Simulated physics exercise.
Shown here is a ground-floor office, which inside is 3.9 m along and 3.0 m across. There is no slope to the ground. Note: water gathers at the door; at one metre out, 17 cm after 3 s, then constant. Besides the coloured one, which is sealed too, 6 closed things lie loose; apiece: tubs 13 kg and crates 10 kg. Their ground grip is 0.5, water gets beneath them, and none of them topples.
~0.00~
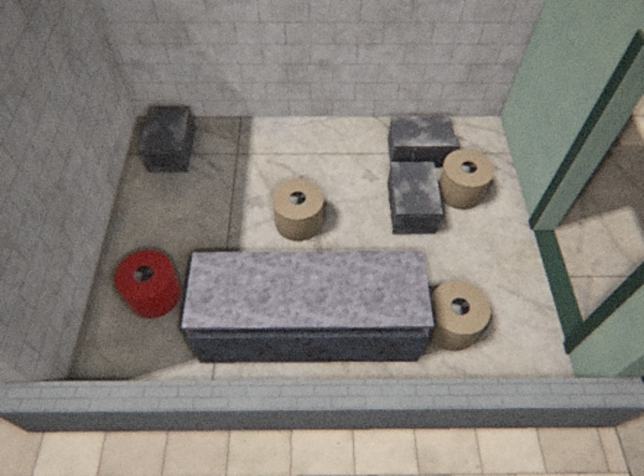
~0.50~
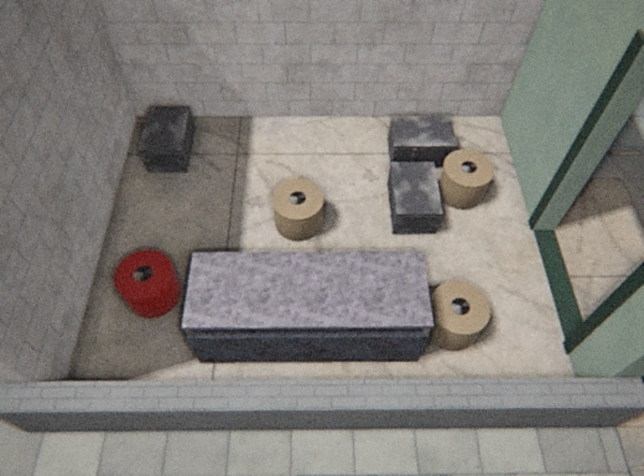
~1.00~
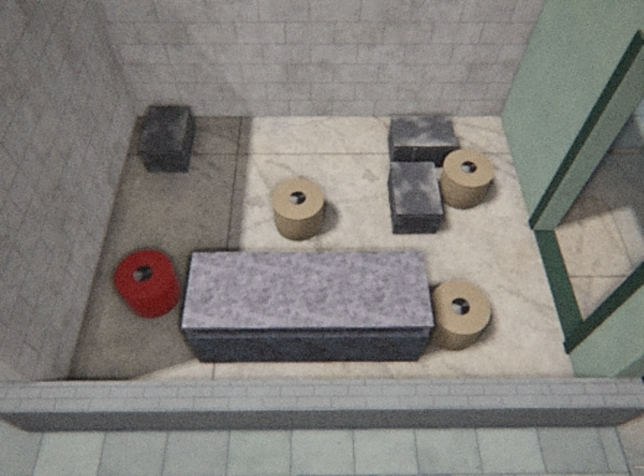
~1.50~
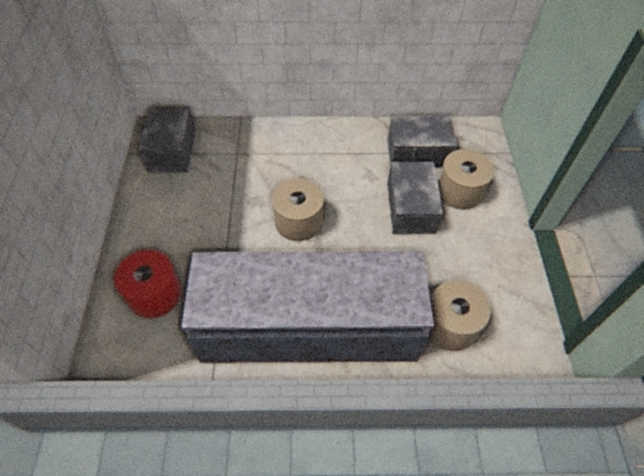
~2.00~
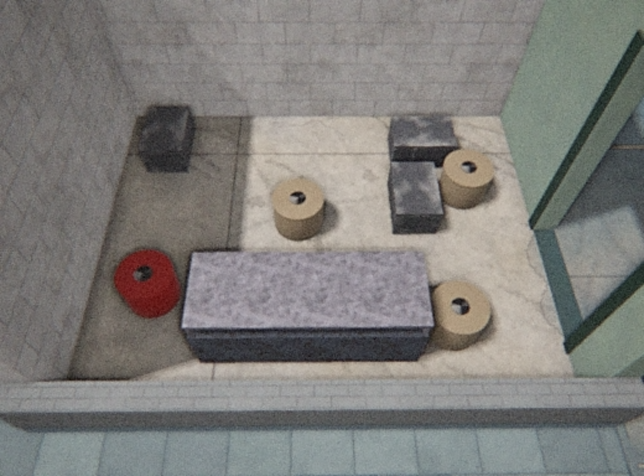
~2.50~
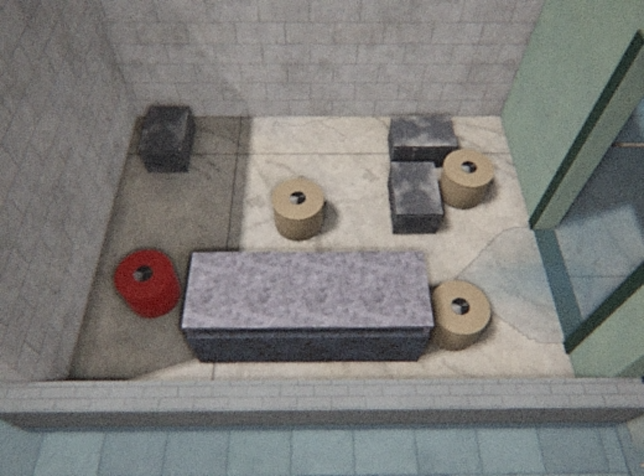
A small walled room with pale brick walls and a green doorway at the right is seen from above through its open top. A red tub sits at the left beside a long grey block, with three tan tubs and three dark crates standing around the pale floor. Bluish water spreads outside, then creeps through the doorway toward the nearest tan tub, while the objects and camera stay still.
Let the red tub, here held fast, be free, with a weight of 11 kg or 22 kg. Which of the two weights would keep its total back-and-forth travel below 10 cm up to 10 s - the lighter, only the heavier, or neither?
I foresee success with the heavier mass only.
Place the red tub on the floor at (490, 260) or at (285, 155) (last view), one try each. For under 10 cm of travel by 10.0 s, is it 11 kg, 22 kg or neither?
Going in order: Neither weight works, heavier weight required.
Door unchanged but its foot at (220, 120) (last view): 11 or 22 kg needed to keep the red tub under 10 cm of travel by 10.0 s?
With that change, the big one is needed.
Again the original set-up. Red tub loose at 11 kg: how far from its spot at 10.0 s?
Close to 60 centimetres.
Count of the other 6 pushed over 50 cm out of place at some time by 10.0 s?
The tally stands at 3.
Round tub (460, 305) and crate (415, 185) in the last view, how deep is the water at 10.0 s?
About 8 and 11 cm.
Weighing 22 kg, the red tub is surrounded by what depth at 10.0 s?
Something like 8 centimetres.
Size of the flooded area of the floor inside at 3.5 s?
I'd put it close to 2.5 m2.
After 3.5 s the red tub would be 0 cm from its start with 11 kg and 0 cm from its start with 22 kg; 0 cm of water round it then.
After 4.5 s the red tub would be 0 cm from its start with 11 kg and 0 cm from its start with 22 kg; 1 cm of water round it then.
After 7.0 s the red tub would be 0 cm from its start with 11 kg and 0 cm from its start with 22 kg; 4 cm of water round it then.
After 10.0 s the red tub would be 62 cm from its start with 11 kg and 0 cm from its start with 22 kg; 8 cm of water round it then.
